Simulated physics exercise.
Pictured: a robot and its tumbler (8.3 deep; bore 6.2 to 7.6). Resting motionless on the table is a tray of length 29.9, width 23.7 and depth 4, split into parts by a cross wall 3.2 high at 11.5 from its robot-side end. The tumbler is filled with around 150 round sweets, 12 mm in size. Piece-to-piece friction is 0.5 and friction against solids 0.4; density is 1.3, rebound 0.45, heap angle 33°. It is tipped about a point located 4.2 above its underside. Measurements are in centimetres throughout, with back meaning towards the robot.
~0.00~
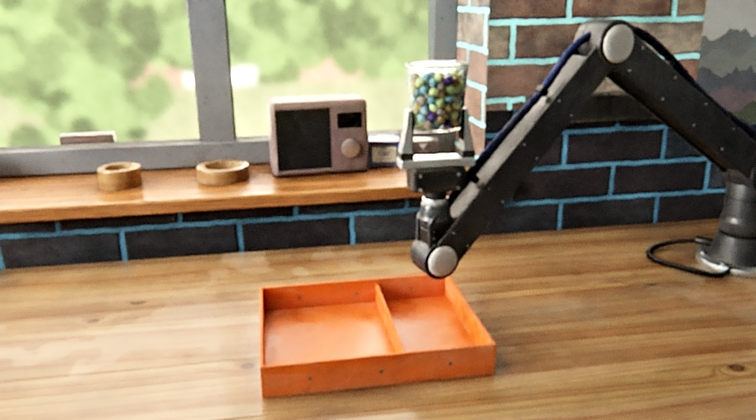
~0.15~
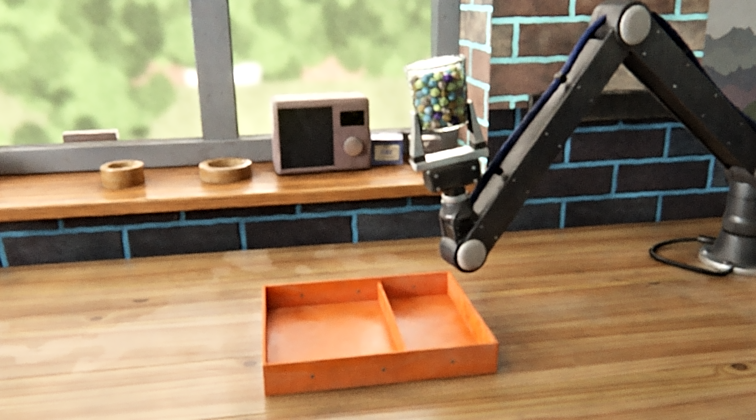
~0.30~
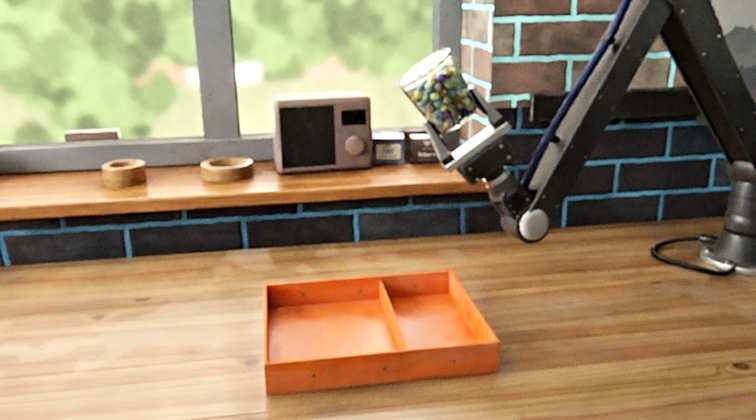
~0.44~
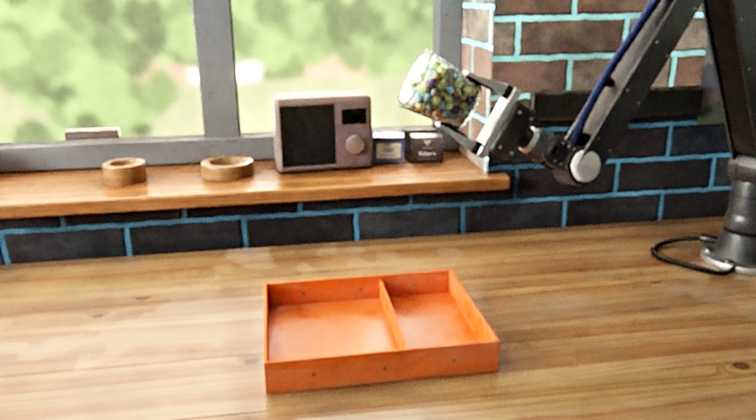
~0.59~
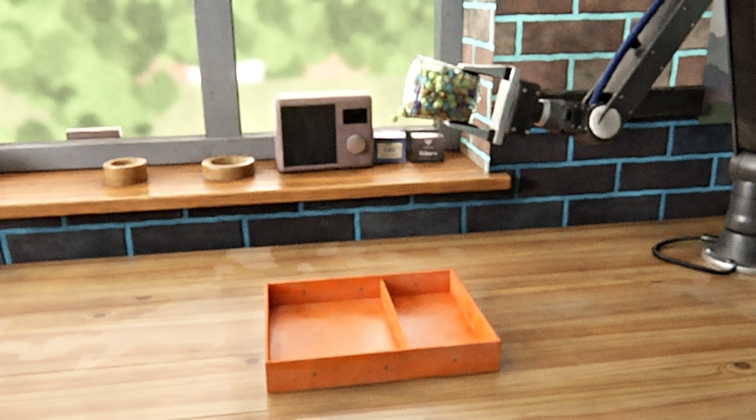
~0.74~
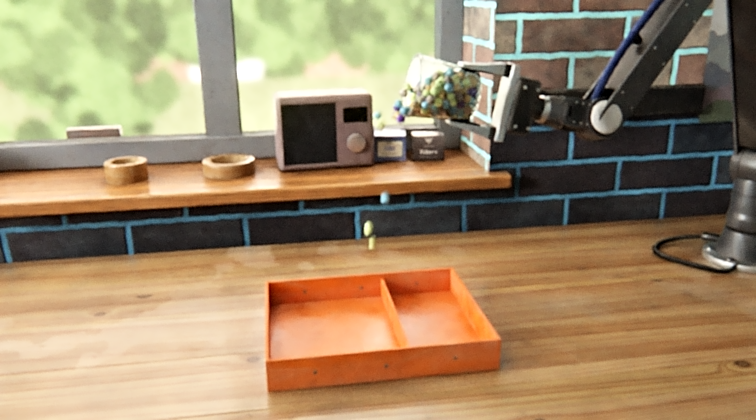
A clear tumbler of colourful round sweets was tilted leftward by a black robot arm until it lay nearly sideways, and a few sweets dropped from its mouth above the still orange tray.
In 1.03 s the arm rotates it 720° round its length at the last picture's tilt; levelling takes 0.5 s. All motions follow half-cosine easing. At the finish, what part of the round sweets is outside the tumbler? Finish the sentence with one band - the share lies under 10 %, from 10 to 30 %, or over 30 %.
The share lies over 30 %.
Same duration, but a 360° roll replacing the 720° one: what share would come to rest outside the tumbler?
Around 40 %.
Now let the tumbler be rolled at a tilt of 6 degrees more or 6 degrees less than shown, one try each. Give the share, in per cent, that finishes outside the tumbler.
You'd get close to 65 per cent, then close to 20 per cent.
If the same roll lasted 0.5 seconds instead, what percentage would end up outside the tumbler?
I'd expect approximately 25 per cent then.
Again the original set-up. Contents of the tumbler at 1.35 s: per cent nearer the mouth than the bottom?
Roughly 40 percent.
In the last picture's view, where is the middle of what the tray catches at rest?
In the last view, around (342, 336).
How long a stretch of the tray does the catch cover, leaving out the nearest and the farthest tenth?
Roughly 14 cm.
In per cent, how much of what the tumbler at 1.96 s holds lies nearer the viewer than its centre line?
60 %.
By 1.35 s, tipped 78°, highest piece 38 above the table; 110 in the tumbler, 27 in the far-side part, 14 in flight or on a rim.
By 1.96 s, tipped 52°, highest piece 36 above the table; 85 in the tumbler, 60 in the far-side part, 1 in the robot-side part, 1 on the table or floor, 4 in flight or on a rim.
By 2.47 s, upright, highest piece 37 above the table; 84 in the tumbler, 65 in the far-side part, 1 in the robot-side part, 1 on the table or floor.
By 3.17 s, upright, highest piece 37 above the table; 84 in the tumbler, 65 in the far-side part, 1 in the robot-side part, 1 on the table or floor.
Final count, 84 in the tumbler, 65 in the far-side part, 1 in the robot-side part, 1 on the table or floor. That is 44 % outside the tumbler.
